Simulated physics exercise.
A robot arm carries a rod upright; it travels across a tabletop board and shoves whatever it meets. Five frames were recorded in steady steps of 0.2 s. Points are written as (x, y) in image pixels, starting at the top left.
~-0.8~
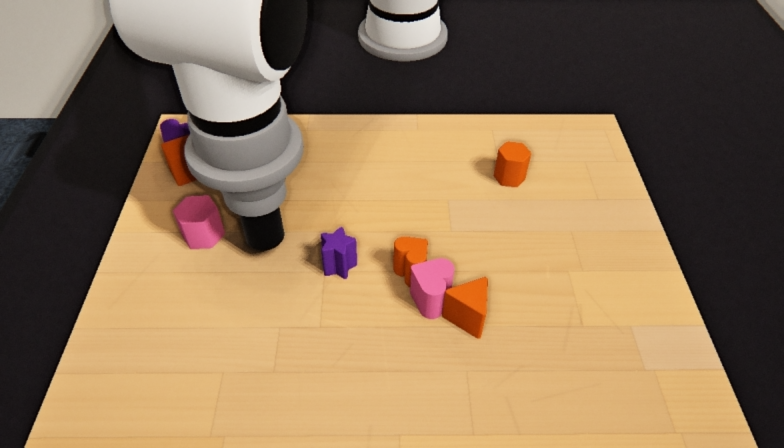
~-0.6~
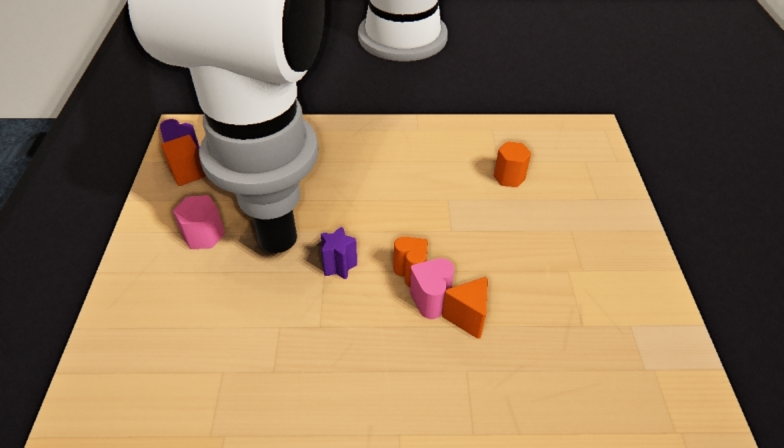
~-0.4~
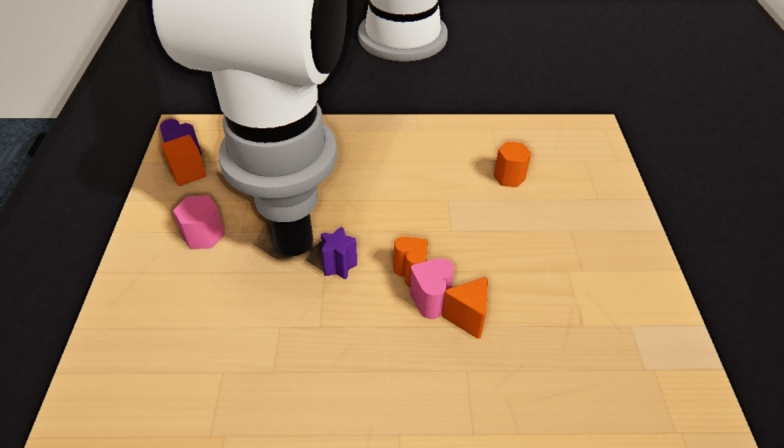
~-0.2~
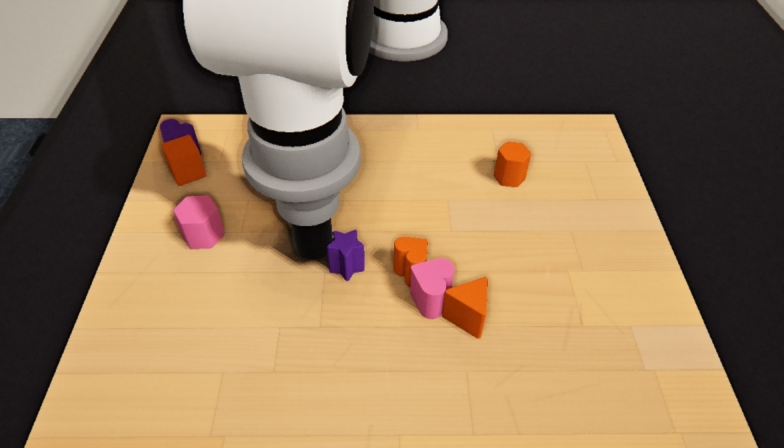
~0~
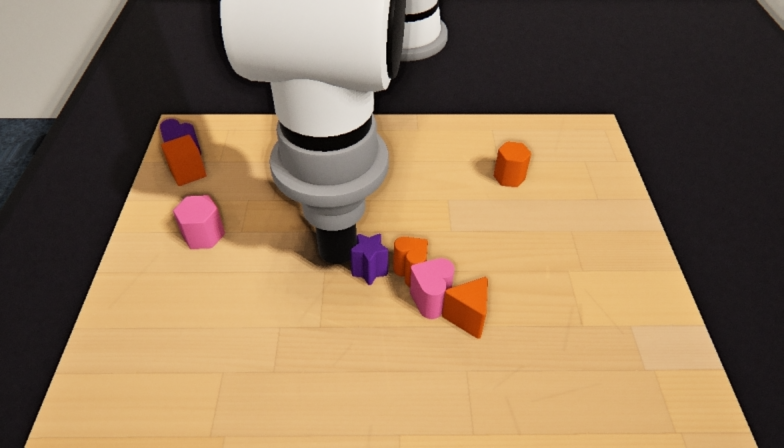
A robot arm moves right across a wooden table and pushes a purple star rightward.
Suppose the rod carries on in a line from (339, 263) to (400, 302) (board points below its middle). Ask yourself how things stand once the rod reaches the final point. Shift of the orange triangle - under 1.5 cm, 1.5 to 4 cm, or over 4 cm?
It ends within 1.5 cm of its spot.
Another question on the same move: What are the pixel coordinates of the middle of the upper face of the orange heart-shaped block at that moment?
It will end up at (438, 238).
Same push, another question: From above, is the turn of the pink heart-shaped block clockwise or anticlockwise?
It goes clockwise.
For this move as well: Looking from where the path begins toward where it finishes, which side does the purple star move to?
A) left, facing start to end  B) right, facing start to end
(A)
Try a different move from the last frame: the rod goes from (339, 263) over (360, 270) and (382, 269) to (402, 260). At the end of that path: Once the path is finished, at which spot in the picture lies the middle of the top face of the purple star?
About (435, 243).
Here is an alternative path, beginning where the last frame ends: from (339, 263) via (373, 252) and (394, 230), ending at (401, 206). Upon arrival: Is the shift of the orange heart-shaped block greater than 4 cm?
It seems not.
What follows on the original path. Halfway along, rod at (368, 269); purple star at (402, 254), turned 25° anticlockwise; orange heart-shaped block at (428, 245).
At the end, rod at (400, 289); purple star at (421, 255), turned 70° anticlockwise; orange heart-shaped block at (438, 238); pink heart-shaped block at (450, 275), turned 50° clockwise; orange triangle at (476, 297).
